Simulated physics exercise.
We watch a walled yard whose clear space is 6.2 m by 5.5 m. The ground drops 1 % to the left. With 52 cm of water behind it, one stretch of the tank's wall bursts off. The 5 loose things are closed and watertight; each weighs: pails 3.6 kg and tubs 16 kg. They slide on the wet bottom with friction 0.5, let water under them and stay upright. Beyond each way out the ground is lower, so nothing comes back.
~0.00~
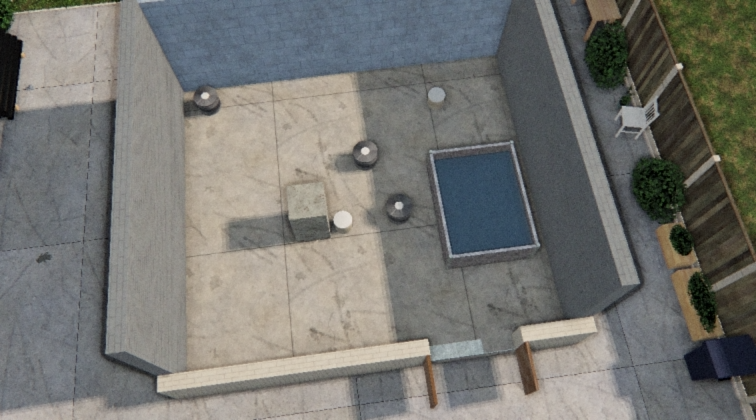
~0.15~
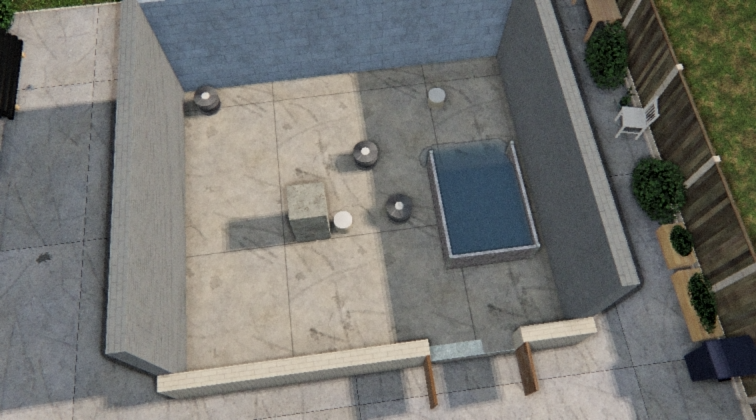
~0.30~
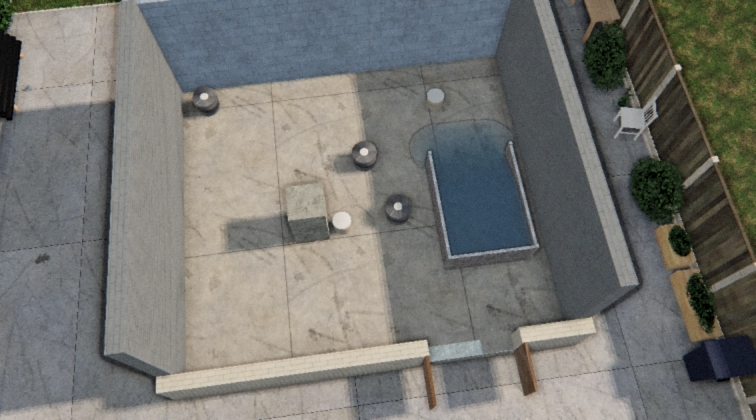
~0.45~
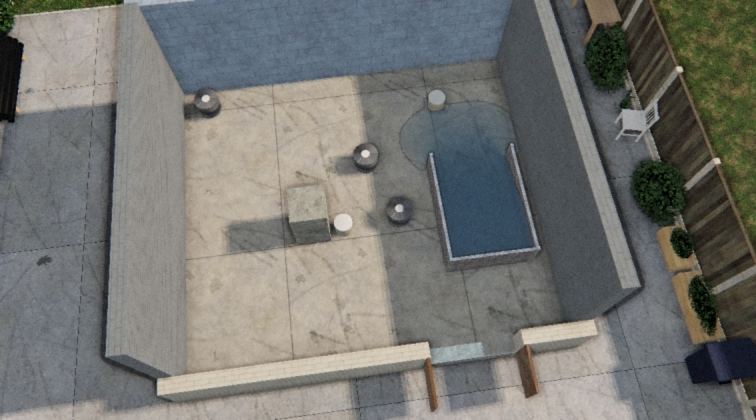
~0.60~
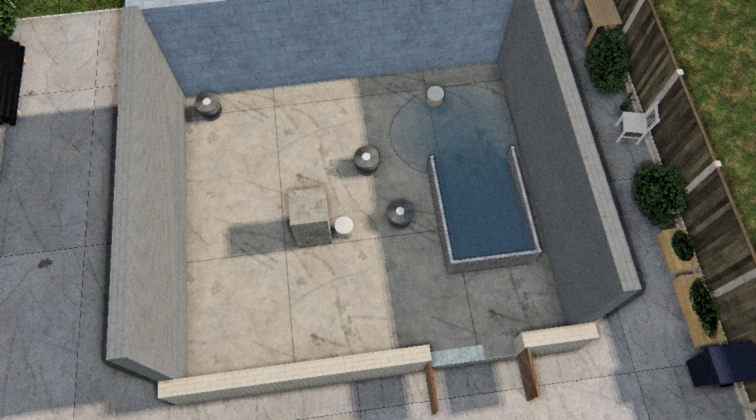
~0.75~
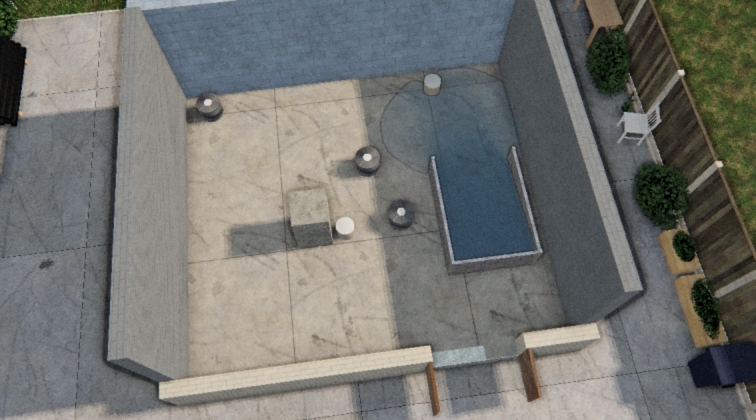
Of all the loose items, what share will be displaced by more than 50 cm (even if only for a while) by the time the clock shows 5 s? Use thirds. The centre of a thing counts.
That comes to one to two thirds.
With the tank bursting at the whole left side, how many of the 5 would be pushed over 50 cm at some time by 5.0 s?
Then 4.
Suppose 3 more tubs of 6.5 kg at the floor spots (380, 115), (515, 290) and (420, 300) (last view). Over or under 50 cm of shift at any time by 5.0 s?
In that order: More, short of it, short of it.
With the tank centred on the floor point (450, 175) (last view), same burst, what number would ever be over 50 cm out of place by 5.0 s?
In that case 2 of them.
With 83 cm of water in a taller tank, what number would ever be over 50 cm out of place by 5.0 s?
Then 3.
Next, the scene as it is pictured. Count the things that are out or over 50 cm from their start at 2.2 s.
I count 1.
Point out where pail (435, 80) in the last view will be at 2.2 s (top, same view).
Around (377, 77).
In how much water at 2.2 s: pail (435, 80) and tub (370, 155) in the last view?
About 17 and 0 cm.
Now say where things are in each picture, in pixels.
In the first frame, a pail at (437, 94) rests on the ground; a pail at (343, 219), on the bottom; water covers 2.7 m2; 0 of 5 have shifted.
In the second frame, a pail at (437, 95) rests on the ground; a pail at (343, 220), on the bottom; 3.4 m2 under water; 0 of 5 have shifted.
In the third frame, a pail at (436, 95) rests on the ground; a pail at (342, 220), on the bottom; 4.3 m2 under water; 0 of 5 have shifted.
In the fourth frame, a pail at (437, 97) rests on the ground; a pail at (343, 222), on the bottom; water covers 5.3 m2; 0 of 5 have shifted.
In the fifth frame, a pail at (436, 93), on the bottom, 17 cm from its start; a pail at (344, 225) rests on the ground; 6.3 m2 under water; 1 of 5 have shifted.
In the sixth frame, a pail at (433, 81), on the bottom, 47 cm from its start; a pail at (345, 226) rests on the ground; 7.4 m2 under water; 1 of 5 have shifted.
After 1.1 s 1 of 5 are over 50 cm from their spots; 1 afloat.
After 2.2 s 1 of 5 are over 50 cm from their spots; 1 afloat.
After 3.5 s 1 of 5 are over 50 cm from their spots; 1 afloat.
After 5.0 s 2 of 5 are over 50 cm from their spots, and 2 have been at some point; 2 afloat.
